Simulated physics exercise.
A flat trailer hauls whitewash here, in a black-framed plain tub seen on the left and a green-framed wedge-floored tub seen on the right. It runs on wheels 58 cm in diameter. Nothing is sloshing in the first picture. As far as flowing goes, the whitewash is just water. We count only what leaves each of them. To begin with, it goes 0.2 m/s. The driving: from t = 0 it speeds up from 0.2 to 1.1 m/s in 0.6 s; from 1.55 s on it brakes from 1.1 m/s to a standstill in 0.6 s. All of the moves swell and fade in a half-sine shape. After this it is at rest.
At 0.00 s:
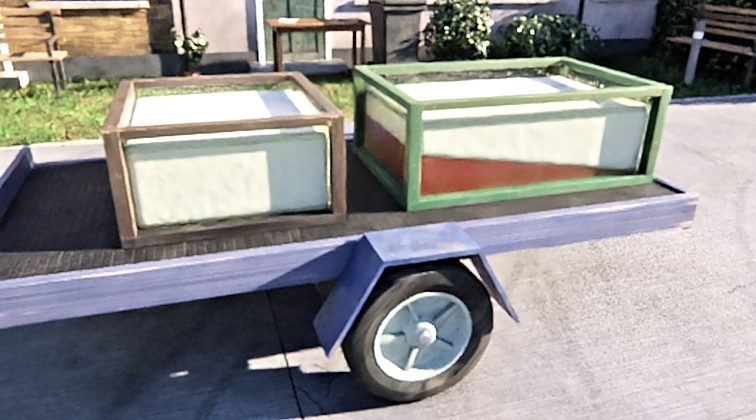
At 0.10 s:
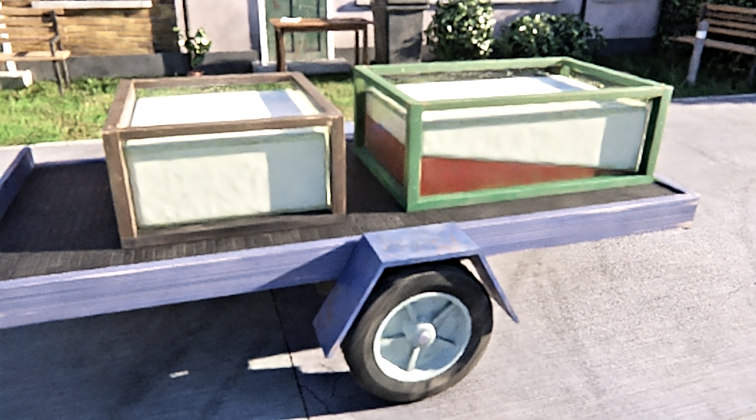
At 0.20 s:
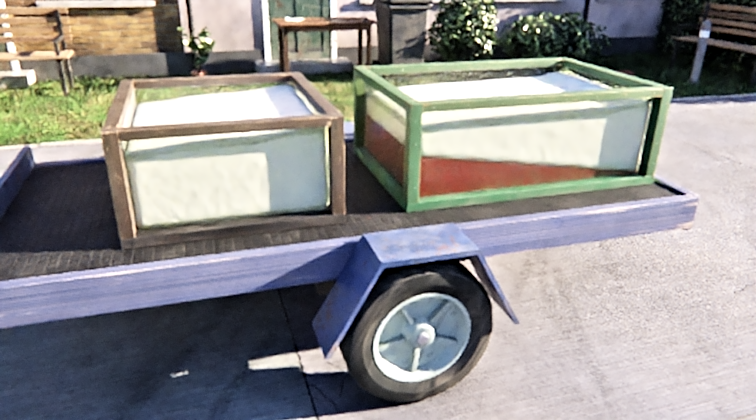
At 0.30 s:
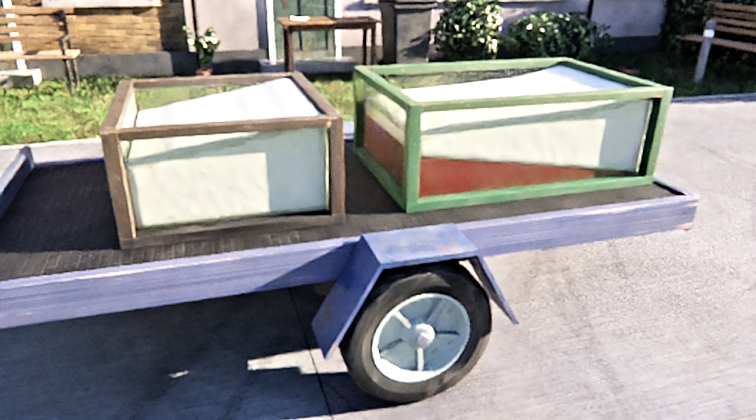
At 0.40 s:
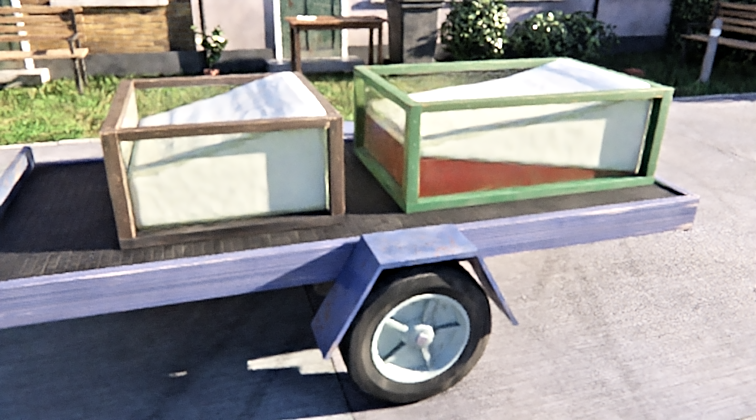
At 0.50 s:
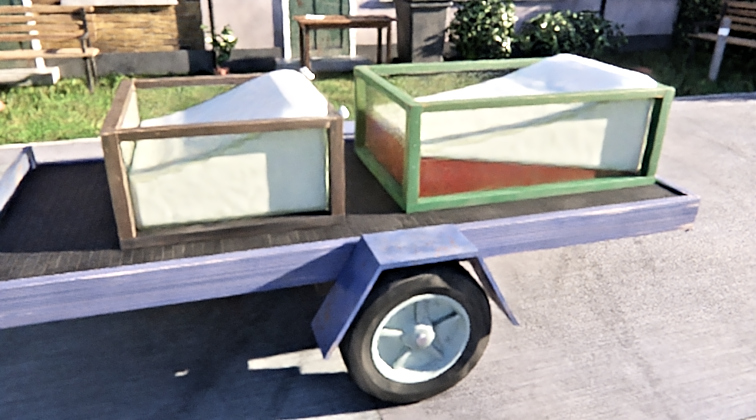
A blue flat trailer rolls leftward past a garden and house, carrying a brown-framed tub and a green-framed tub; the whitish liquid in both starts nearly level, then sinks at the left and climbs steadily at the right.
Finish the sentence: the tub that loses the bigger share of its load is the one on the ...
Left.
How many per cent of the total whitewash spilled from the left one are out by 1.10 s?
By then it's around 20 per cent.
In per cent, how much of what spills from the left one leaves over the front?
It comes to about 60 per cent of the spill.
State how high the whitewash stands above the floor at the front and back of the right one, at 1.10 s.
Front 28 cm, back 30 cm.
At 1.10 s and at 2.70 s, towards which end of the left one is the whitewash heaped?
Towards the fore end first, then towards the aft end.
After 1.10 s the left one has lost 2 per cent, over the back (front 40 cm, back 23 cm); the right one has lost 2 per cent, over the back (front 28 cm, back 29 cm).
After 1.80 s the left one has lost 3 per cent, over the back, a little elsewhere (front 31 cm, back 30 cm); the right one has lost 4 per cent, over the front and the back, a little elsewhere (front 35 cm, back 19 cm).
After 2.70 s the left one has lost 11 per cent, over the front, a little elsewhere (front 17 cm, back 43 cm); the right one has lost 5 per cent, over the front and the back, a little elsewhere (front 28 cm, back 33 cm).
After 5.14 s the left one has lost 14 per cent, mostly over the front, some over the back; the right one has lost 6 per cent, over the front and the back, a little elsewhere.
